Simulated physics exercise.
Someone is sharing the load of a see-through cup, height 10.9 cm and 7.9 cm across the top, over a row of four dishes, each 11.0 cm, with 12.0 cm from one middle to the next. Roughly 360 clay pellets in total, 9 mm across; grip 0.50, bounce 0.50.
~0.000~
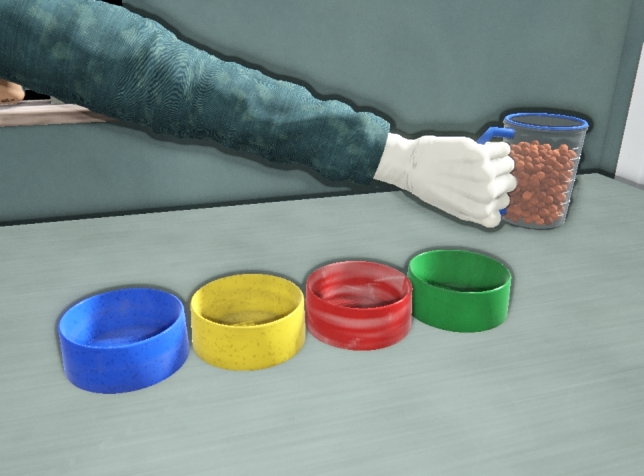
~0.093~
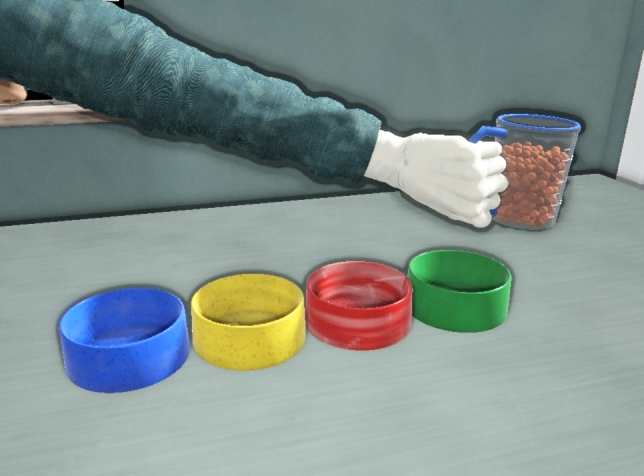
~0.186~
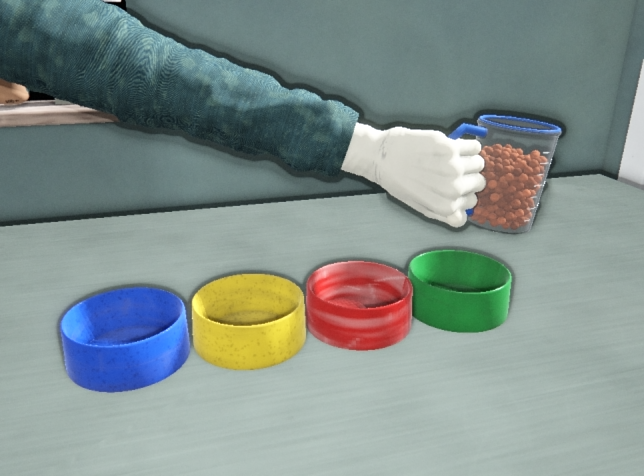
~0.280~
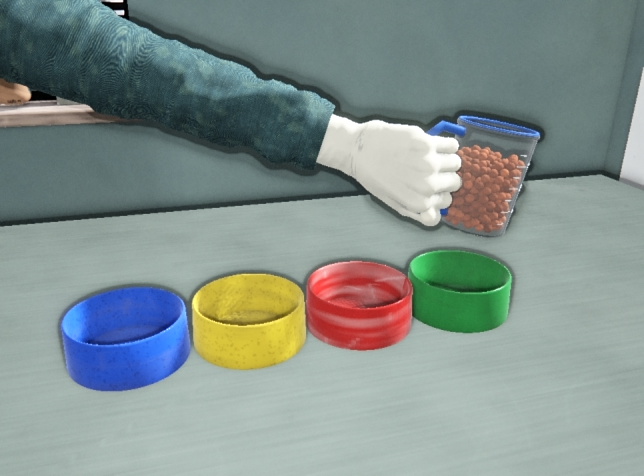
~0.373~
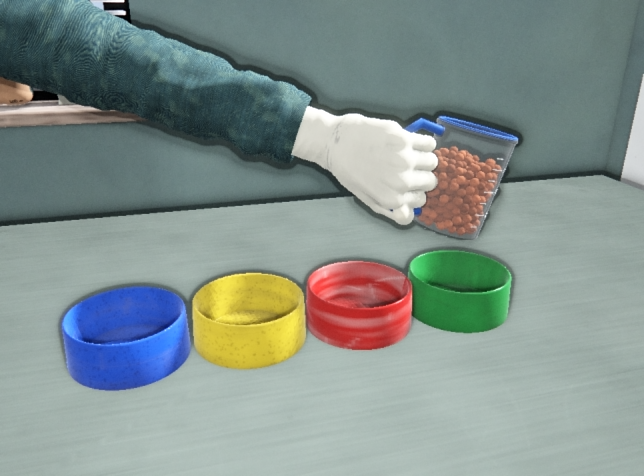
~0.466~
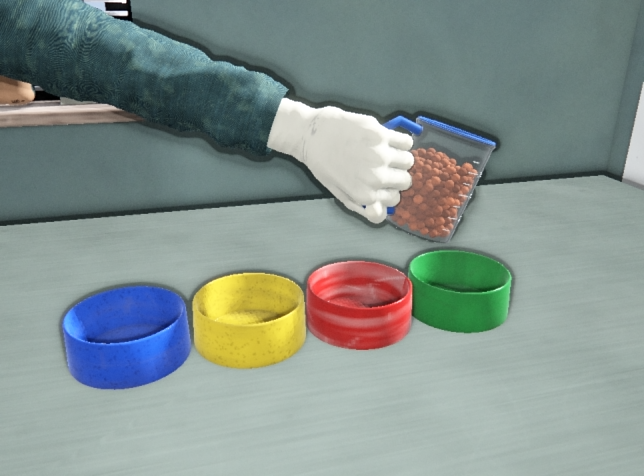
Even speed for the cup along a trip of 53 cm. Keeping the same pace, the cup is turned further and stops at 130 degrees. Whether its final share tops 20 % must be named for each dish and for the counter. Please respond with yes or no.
Red dish no, blue dish yes, green dish no, yellow dish no, counter no.
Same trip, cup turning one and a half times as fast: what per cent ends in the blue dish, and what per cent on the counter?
Shares - blue: 100, counter: 0.
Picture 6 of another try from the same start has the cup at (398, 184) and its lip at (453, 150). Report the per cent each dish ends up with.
Red 0, blue 100, green 0, yellow 0.
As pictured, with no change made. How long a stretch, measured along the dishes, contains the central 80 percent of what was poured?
That stretch measures near 6 centimetres.
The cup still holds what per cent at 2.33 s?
Roughly 90 %.
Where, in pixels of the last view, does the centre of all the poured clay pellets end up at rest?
After settling, the middle sits near (125, 332).
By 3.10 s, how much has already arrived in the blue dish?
Roughly 100 %.
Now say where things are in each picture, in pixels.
In the first picture, cup at (537, 171), tilt 0 degrees, lip at (577, 120), moved 0.0 cm; middle of the pieces at (540, 187); green dish at (459, 270); red dish at (359, 284); yellow dish at (248, 299); blue dish at (123, 316).
In the second picture, cup at (529, 172), tilt 2 degrees, lip at (569, 122), moved 1.1 cm; middle of the pieces at (531, 188).
In the third picture, cup at (508, 174), tilt 6 degrees, lip at (551, 126), moved 3.8 cm; middle of the pieces at (509, 191).
In the fourth picture, cup at (484, 177), tilt 10 degrees, lip at (530, 131), moved 6.7 cm; middle of the pieces at (484, 193).
In the fifth picture, cup at (461, 179), tilt 14 degrees, lip at (509, 136), moved 9.5 cm; middle of the pieces at (460, 196).
In the sixth picture, cup at (436, 181), tilt 19 degrees, lip at (487, 141), moved 12.3 cm; middle of the pieces at (434, 198); green dish at (459, 271); red dish at (359, 284); yellow dish at (249, 298); blue dish at (126, 313). Its pace works out near 45 degrees a second; the hand travels 30 cm a second.
After 1.59 s, tilt 70 degrees; cup holds 100 %.
After 2.33 s, tilt 104 degrees; cup holds 90 %, blue 5 %.
Then, at 3.10 s, tilt 130 degrees; cup holds 0 %, blue 100 %.
In the end, at 3.5 s, red 0 %, blue 100 %, green 0 %, yellow 0 %, counter 0 %.
